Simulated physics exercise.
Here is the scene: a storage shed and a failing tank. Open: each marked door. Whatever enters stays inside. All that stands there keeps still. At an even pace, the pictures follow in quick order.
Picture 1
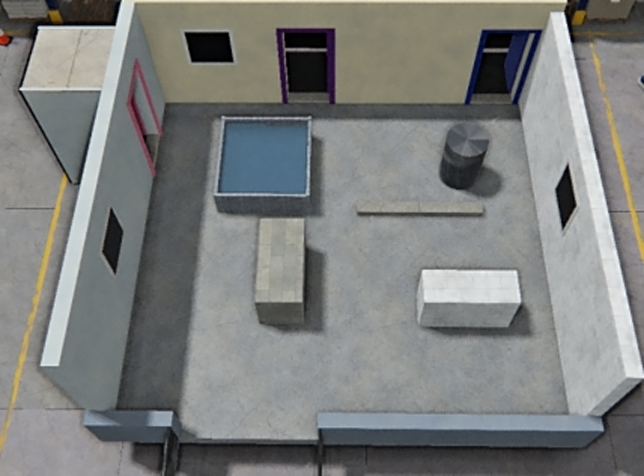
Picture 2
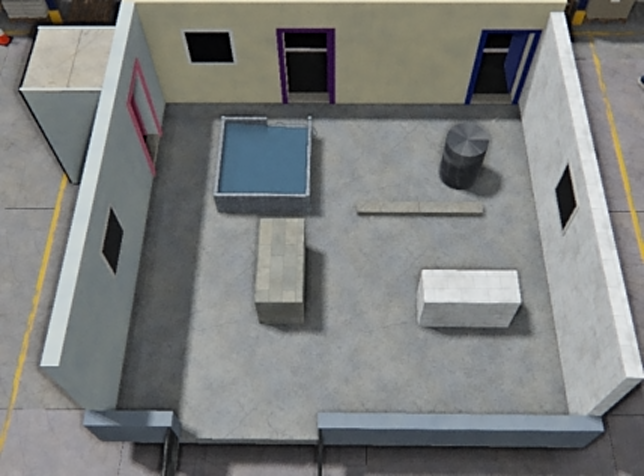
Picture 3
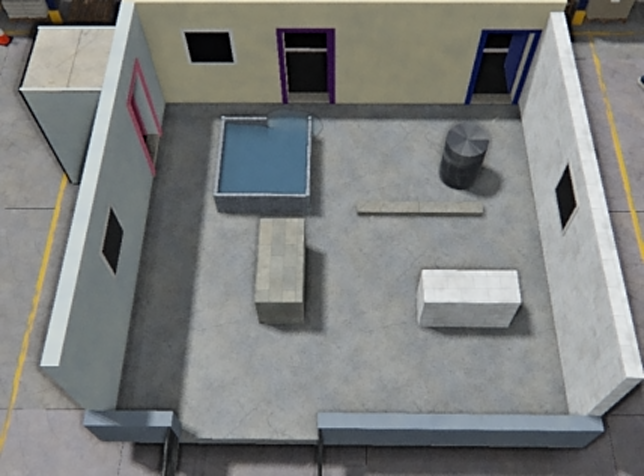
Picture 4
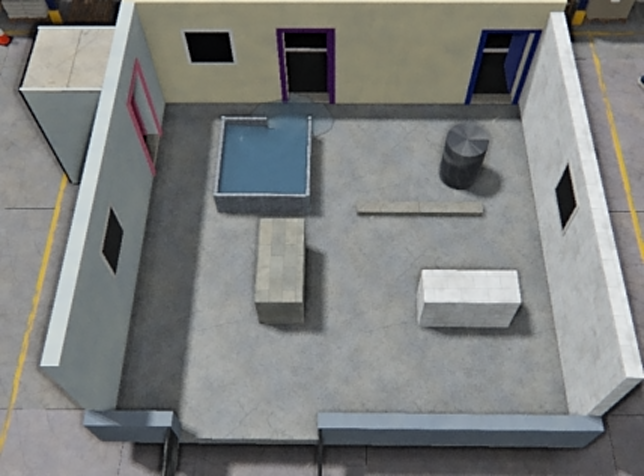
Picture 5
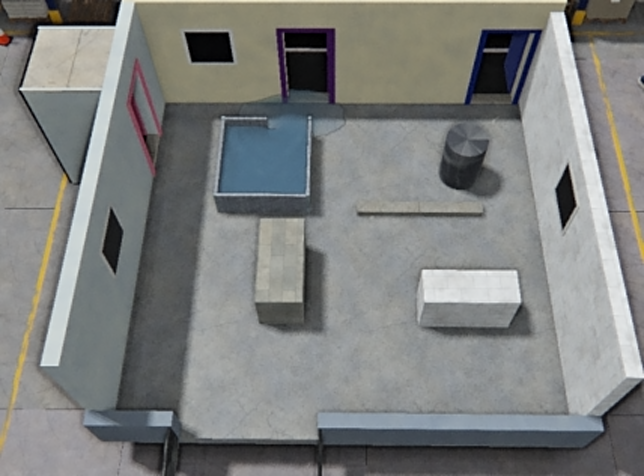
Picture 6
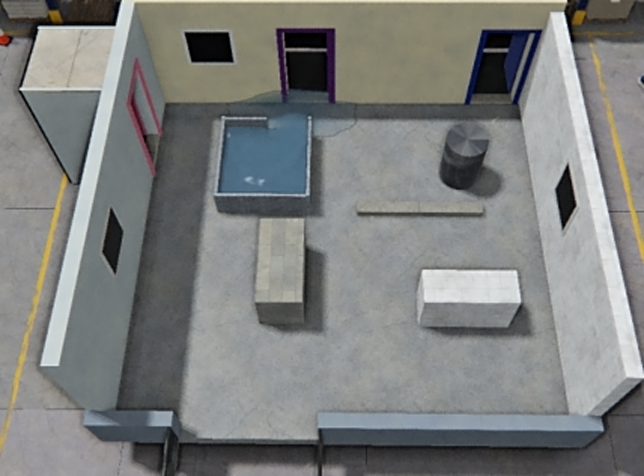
Storage shed with an open tank of still water, then water pouring through a gap on its far side and spreading rightward.
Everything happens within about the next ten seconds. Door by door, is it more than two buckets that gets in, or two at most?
The purple door exceeds two buckets, the pink door never exceeds two buckets, the blue door never exceeds two buckets.
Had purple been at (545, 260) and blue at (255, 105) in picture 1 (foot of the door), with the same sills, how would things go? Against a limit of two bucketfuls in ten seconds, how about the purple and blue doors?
Purple door stays within it, blue door tops the limit.
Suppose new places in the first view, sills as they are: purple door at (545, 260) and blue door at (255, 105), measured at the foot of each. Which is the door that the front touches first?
First: The blue door.
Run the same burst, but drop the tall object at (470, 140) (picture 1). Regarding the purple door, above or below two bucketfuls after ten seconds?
For the purple door, it ends up above.
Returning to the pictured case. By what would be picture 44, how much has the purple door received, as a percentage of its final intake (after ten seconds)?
About 90 per cent.
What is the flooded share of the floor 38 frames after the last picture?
I'd guess some 35 per cent.
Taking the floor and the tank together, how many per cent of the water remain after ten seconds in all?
Around 64 parts in a hundred.
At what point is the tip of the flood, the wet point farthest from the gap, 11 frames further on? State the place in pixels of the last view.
About (466, 109).
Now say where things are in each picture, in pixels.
In the first picture, still water in the open tank at (264, 158).
In the second picture, water pours out on the open tank's far side and has run to a hidden place.
In the third picture, the front is at (312, 117), out from the gap on the open tank's far side.
In the fourth picture, water pours out on the open tank's far side and has run to (318, 104).
In the fifth picture, the front is at (329, 98), out from the gap on the open tank's far side.
In the sixth picture, water pours out on the open tank's far side and has run to (351, 104).
A moment on, water covers 5 % of the floor; the purple door far over two buckets in, the pink door not reached, the blue door not reached.
Next, water covers 15 % of the floor; the purple door far over two buckets in, the pink door wet at the sill, nothing in, the blue door not reached.
Then, water covers 20 % of the floor; the purple door far over two buckets in, the pink door wet at the sill, nothing in, the blue door wet at the sill, nothing in.
Later, water covers 35 % of the floor; the purple door far over two buckets in, the pink door wet at the sill, nothing in, the blue door under two buckets in.
In the end, water covers 55 % of the floor; the purple door far over two buckets in, the pink door wet at the sill, nothing in, the blue door under two buckets in.
